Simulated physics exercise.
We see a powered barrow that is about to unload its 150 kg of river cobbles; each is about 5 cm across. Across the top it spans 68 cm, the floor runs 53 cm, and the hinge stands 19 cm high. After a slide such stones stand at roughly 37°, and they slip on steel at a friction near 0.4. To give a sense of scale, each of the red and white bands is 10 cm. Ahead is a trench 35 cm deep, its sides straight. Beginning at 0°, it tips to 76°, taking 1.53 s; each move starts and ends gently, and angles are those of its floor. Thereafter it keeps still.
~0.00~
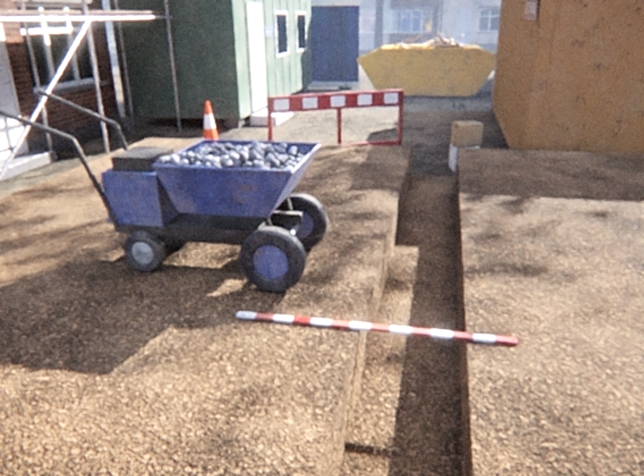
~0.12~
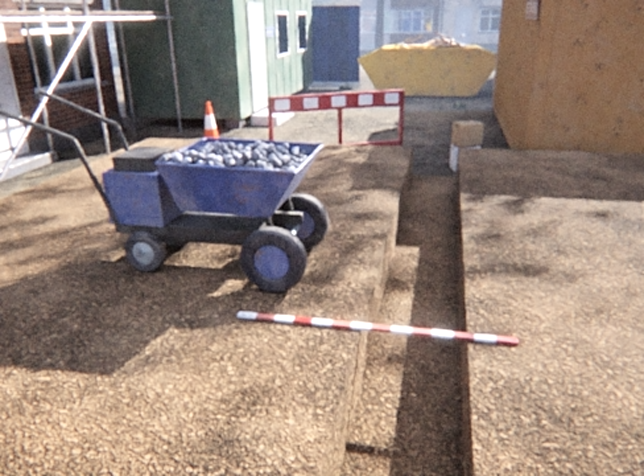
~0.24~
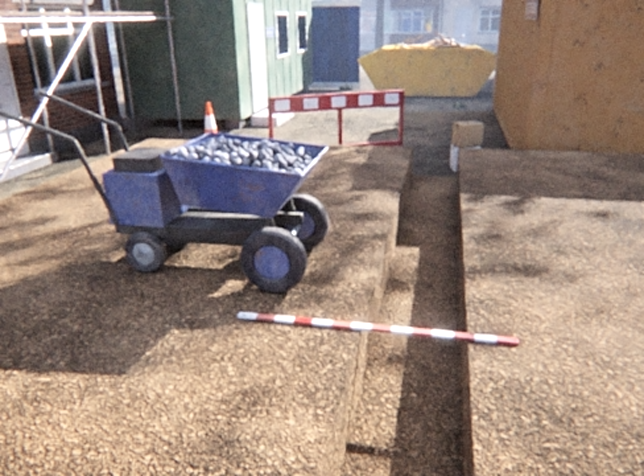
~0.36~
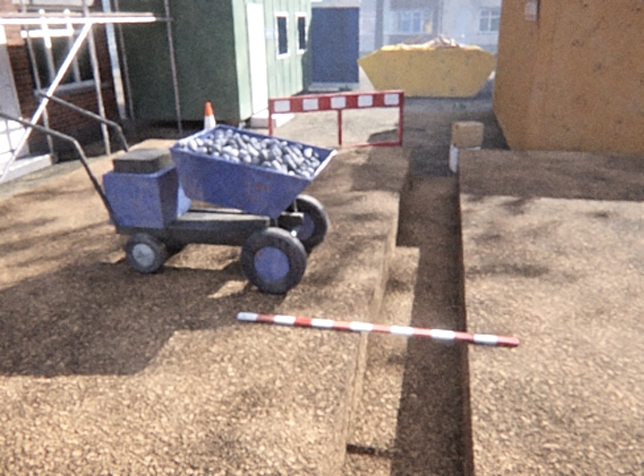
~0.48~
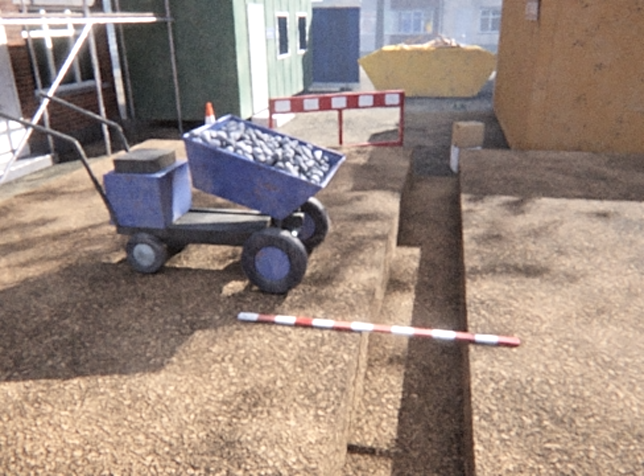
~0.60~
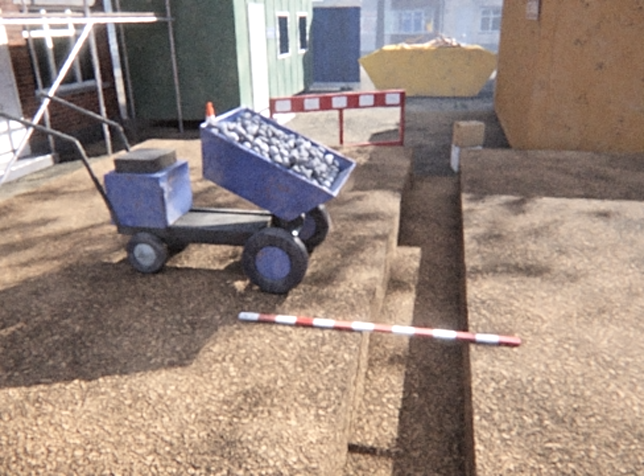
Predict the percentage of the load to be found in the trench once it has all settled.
Roughly 100 percent of the load ends up there.
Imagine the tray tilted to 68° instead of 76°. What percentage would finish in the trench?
Some 85 in a hundred, I'd say.
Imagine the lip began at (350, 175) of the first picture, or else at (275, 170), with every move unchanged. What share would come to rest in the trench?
Result: Close to 70 then close to 100 per cent.
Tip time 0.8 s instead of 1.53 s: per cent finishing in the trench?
I'd put it at roughly 100 per cent.
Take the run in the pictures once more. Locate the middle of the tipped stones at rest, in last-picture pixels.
Somewhere near pixel (421, 318).
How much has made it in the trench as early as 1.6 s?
55 per cent, give or take.
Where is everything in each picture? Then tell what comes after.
The first frame shows lip at (292, 172), floor tilted 0°, highest stones at (247, 149).
In the second frame, the tray is at 1°, its lip at (295, 173); the top of the load is at (245, 149); the stones move at 0.2 m/s on average.
In the third frame, the tray is at 5°, its lip at (301, 176); the top of the load is at (224, 145); the stones move at 0.4 m/s on average.
The fourth frame shows lip at (310, 181), floor tilted 11°, highest stones at (227, 139); the stones move at 0.5 m/s on average.
In the fifth frame, the tray is at 18°, its lip at (322, 187); the top of the load is at (233, 131); the stones move at 0.6 m/s on average.
The sixth frame shows lip at (334, 196), floor tilted 26°, highest stones at (244, 122); the stones move at 0.7 m/s on average.
After 1.1 s the floor is at 64°; 98 % in the tray, 2 % in the trench; the foremost stones are at (400, 253).
After 1.6 s the floor is at 76°; 46 % in the tray, 54 % in the trench; the foremost stones are at (459, 330).
After 2.0 s the floor is at 76°; 19 % in the tray, 81 % in the trench; the foremost stones are at (459, 323).
After 3.9 s the floor is at 76°; 0 % in the tray, 100 % in the trench; the foremost stones are at (459, 321).
